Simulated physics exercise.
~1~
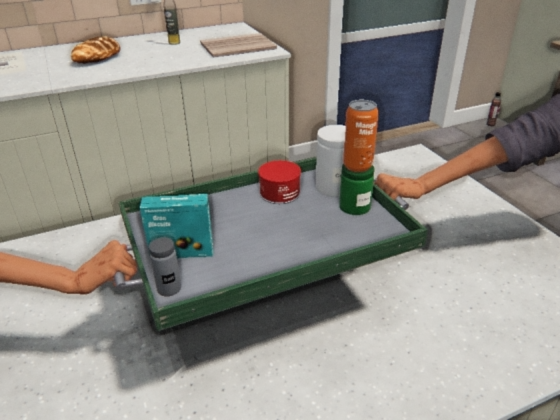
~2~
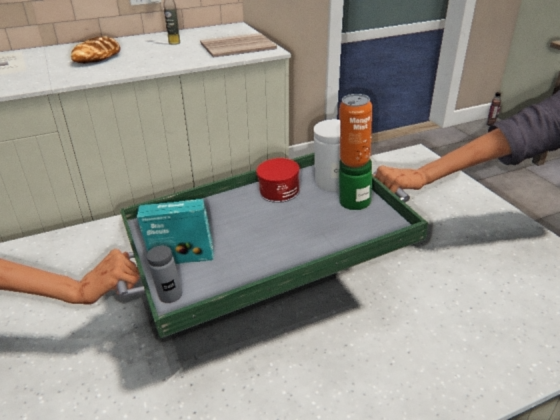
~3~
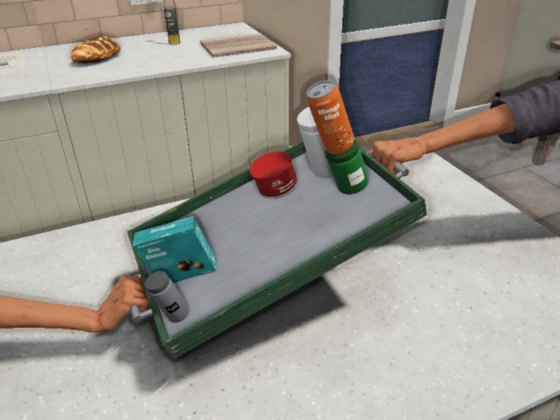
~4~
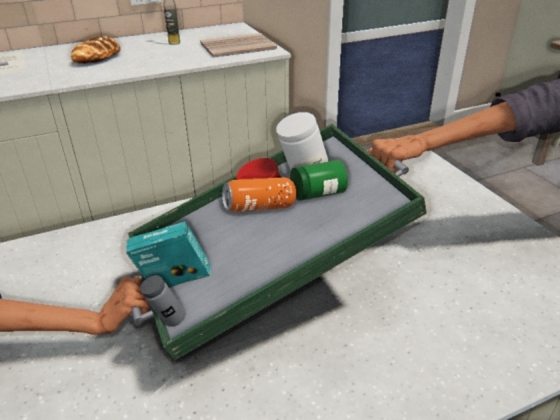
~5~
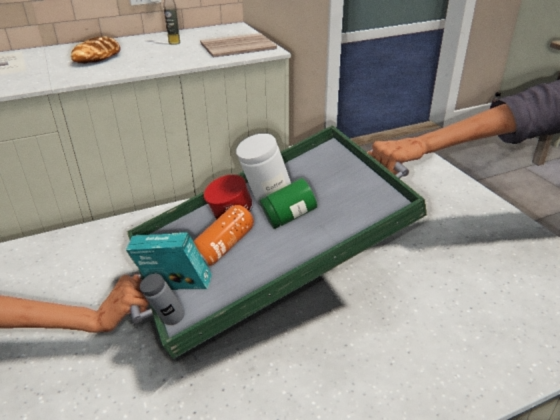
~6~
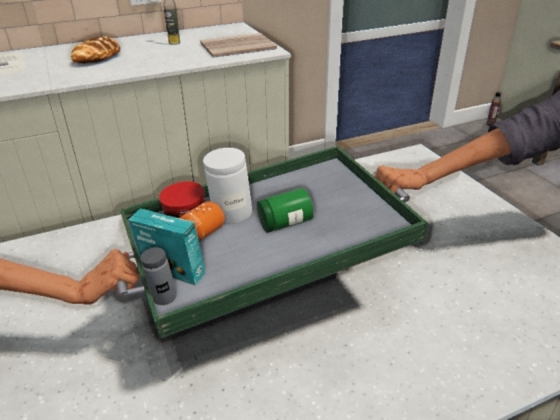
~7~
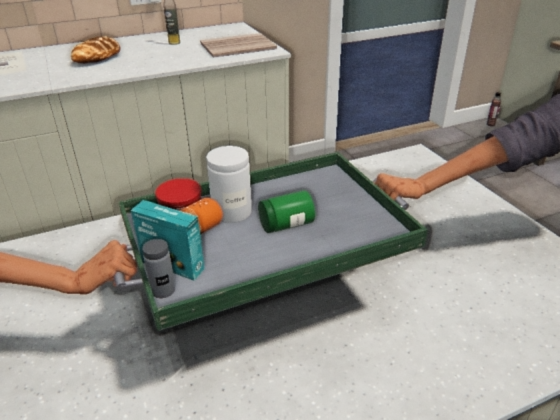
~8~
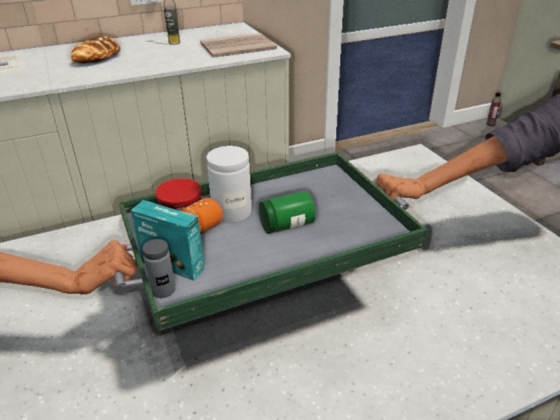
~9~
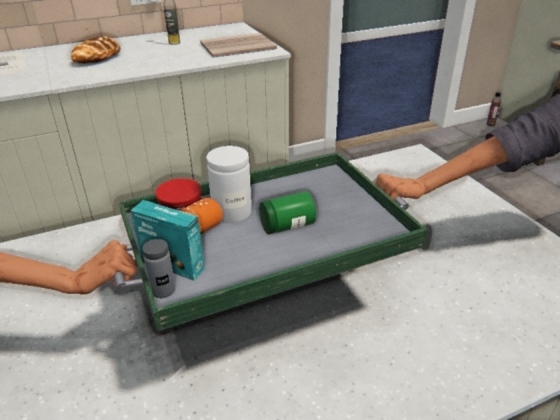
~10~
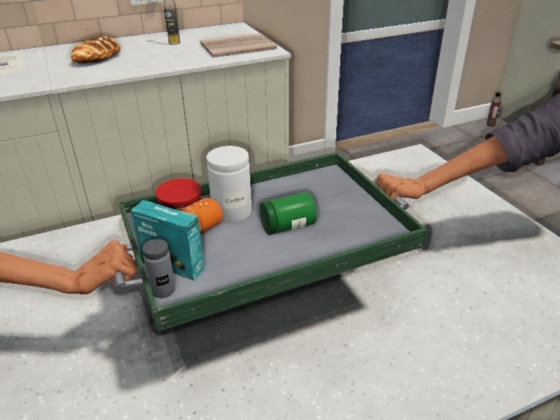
In a kitchen seen from slightly above, two hands hold a green-rimmed tray with a grey base over a pale speckled counter. A turquoise packet and a grey shaker stand at its left end, a red tub sits near the middle, and a white jar stands toward the right beside an orange can stacked on a green jar. The left hand lowers as the right rises, and the can and green jar topple onto their sides. The can, tub and white jar slide left toward the packet. The hands level the tray, with everything still aboard and the white jar upright.
